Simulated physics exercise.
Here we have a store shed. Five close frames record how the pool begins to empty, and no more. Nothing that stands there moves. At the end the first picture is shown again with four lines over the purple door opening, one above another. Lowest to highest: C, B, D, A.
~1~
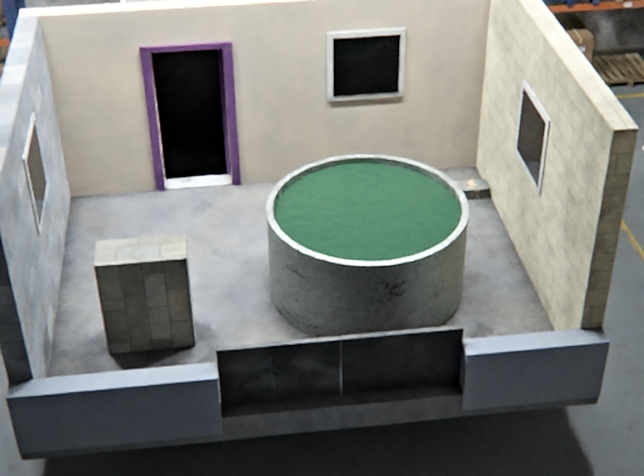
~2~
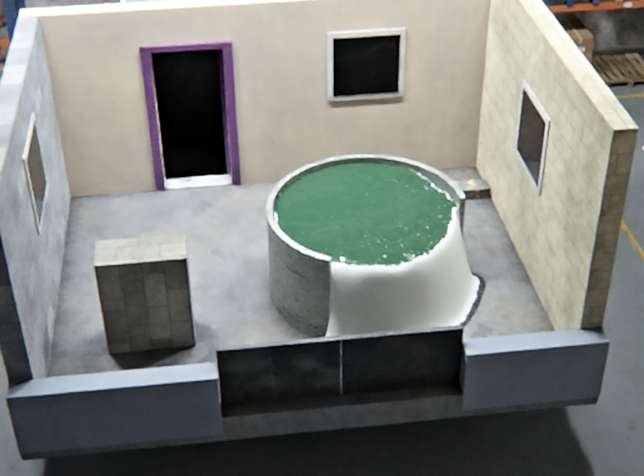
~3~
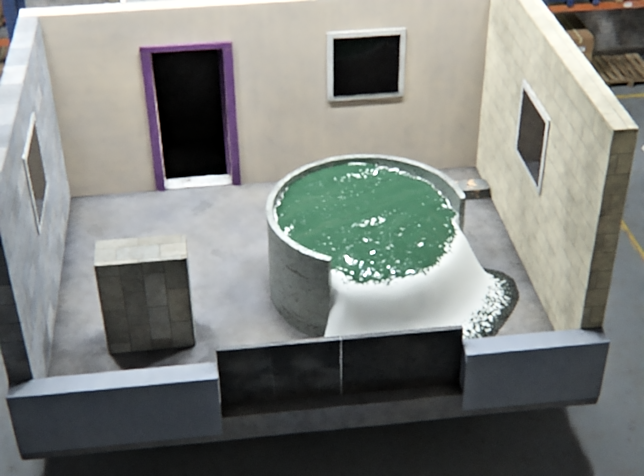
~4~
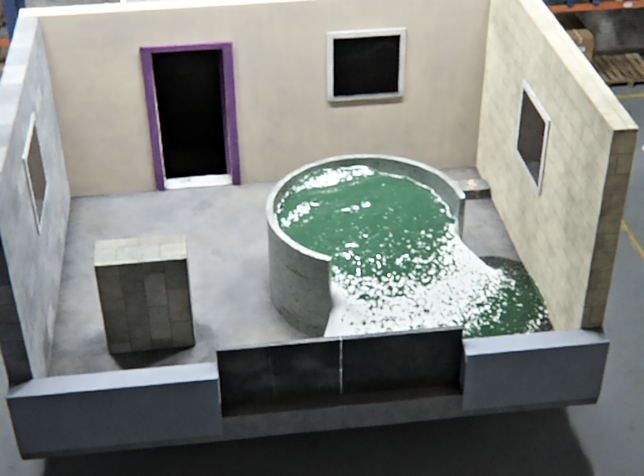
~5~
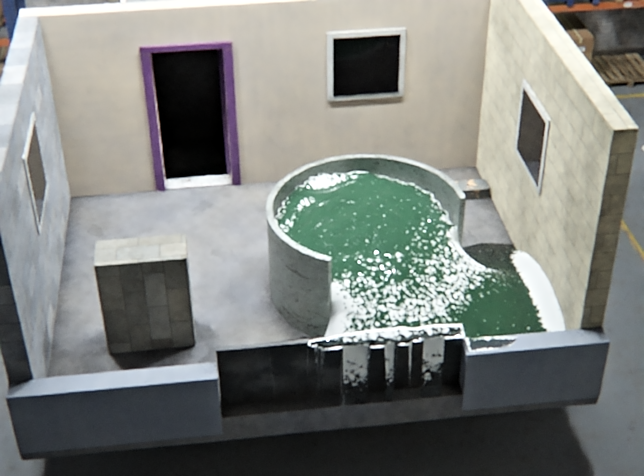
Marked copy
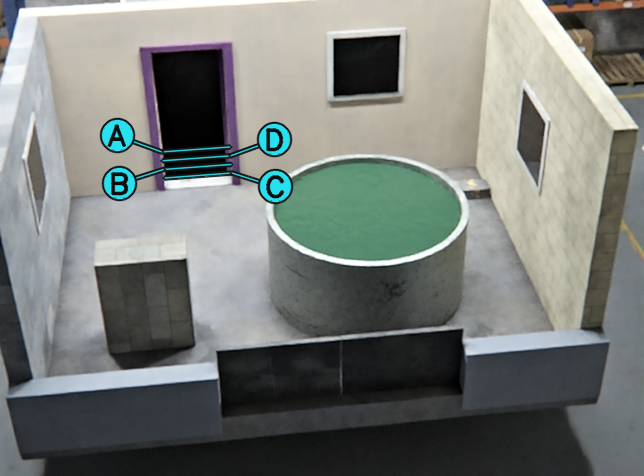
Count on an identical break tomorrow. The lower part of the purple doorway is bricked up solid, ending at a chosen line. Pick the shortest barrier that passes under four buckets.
Go for C.
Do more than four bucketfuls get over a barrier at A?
No, that is safe.
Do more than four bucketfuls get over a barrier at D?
No, that is safe.
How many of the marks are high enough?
All four.
On the marked copy, A at (195, 149); B at (197, 166); C at (198, 175); D at (196, 158); from the bottom up C, B, D, A.
Choosing A, nothing gets over.
Choosing B, nothing gets over.
Choosing C, a splash gets over, under a bucket.
Choosing D, nothing gets over.
